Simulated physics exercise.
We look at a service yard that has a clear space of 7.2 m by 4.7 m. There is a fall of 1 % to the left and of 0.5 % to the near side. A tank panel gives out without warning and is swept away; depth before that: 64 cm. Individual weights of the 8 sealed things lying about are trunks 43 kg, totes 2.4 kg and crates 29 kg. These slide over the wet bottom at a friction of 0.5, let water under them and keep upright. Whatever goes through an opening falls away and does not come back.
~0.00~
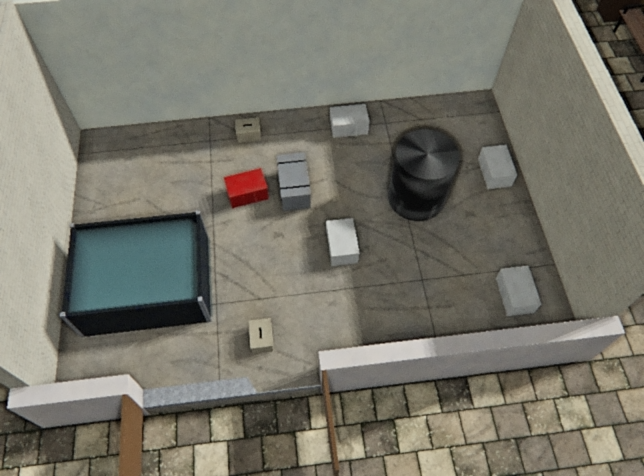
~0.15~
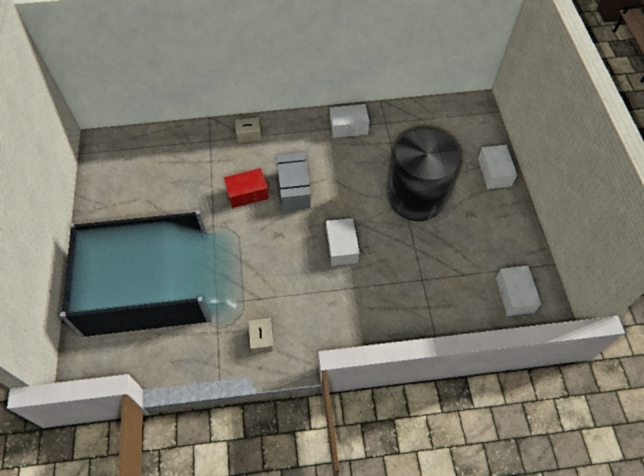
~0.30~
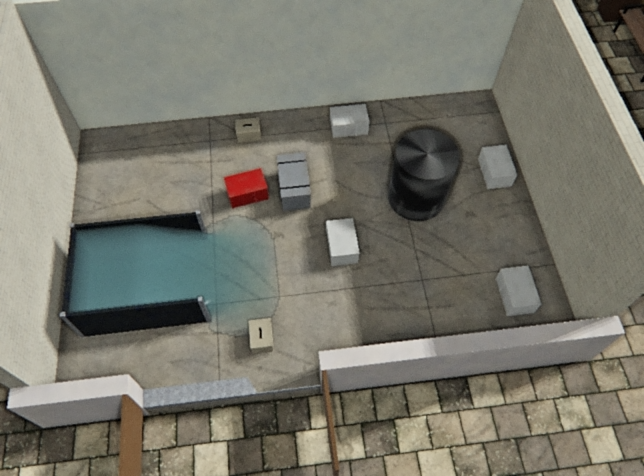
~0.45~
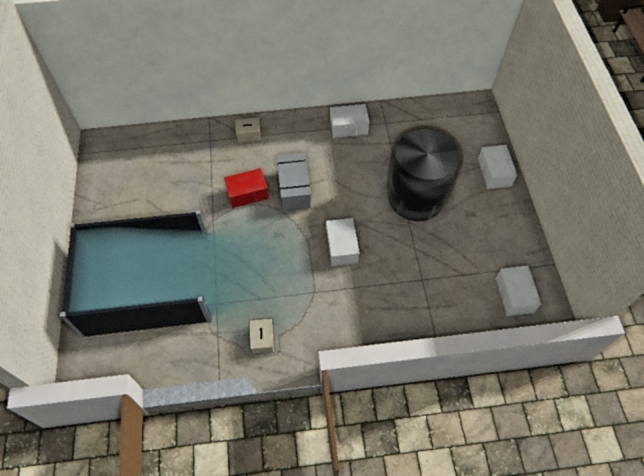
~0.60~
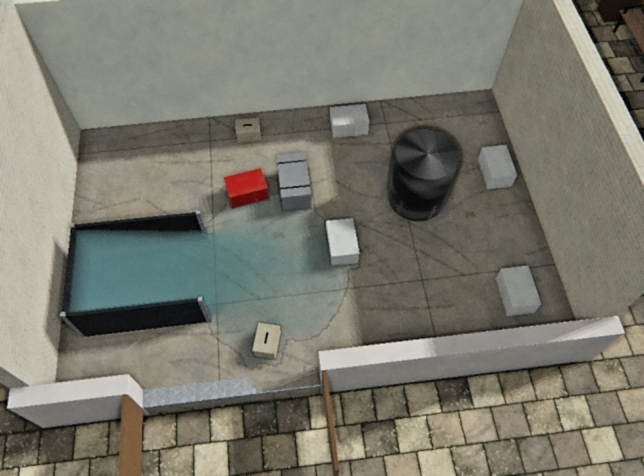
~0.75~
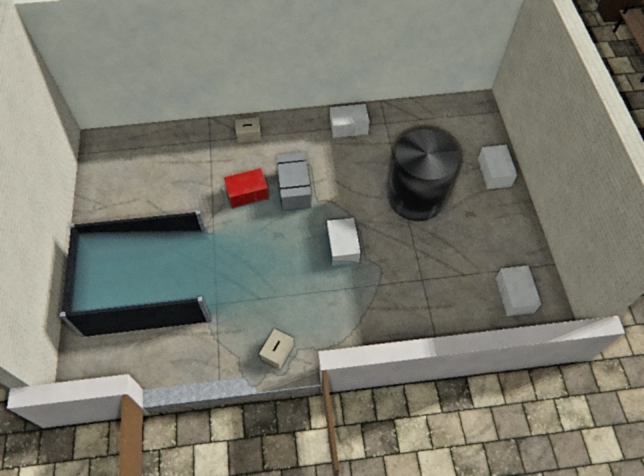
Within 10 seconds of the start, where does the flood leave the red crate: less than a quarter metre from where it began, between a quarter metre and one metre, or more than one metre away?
Steady.
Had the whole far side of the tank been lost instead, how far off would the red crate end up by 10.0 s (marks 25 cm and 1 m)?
Result: The red crate is pushed partway.
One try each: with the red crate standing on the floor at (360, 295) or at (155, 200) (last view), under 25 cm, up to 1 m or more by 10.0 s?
One after the other: It is taken far off, and then it stays more or less still.
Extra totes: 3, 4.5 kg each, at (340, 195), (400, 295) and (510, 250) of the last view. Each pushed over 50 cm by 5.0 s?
Answers, first to last: Exceeding, exceeding, exceeding.
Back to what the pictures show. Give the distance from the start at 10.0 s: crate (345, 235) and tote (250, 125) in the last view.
In that order: 200 cm, 250 cm.
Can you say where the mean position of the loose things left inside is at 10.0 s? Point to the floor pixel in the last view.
The centre sits near (349, 169).
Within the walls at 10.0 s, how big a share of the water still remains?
Around 88 per cent of the water is still in there.
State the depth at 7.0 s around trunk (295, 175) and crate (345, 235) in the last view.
Close to 7 and 7 centimetres.
After 2.0 s the red crate is near (246, 182), 0.0 m from its start, aground; 1 of 8 are out; 0 afloat.
After 4.5 s the red crate is near (246, 182), 0.0 m from its start, aground; 1 of 8 are out; 0 afloat.
After 7.0 s the red crate is near (246, 182), 0.0 m from its start, aground; 1 of 8 are out; 0 afloat.
After 10.0 s the red crate is near (246, 182), 0.0 m from its start, aground; 1 of 8 are out; 1 afloat.
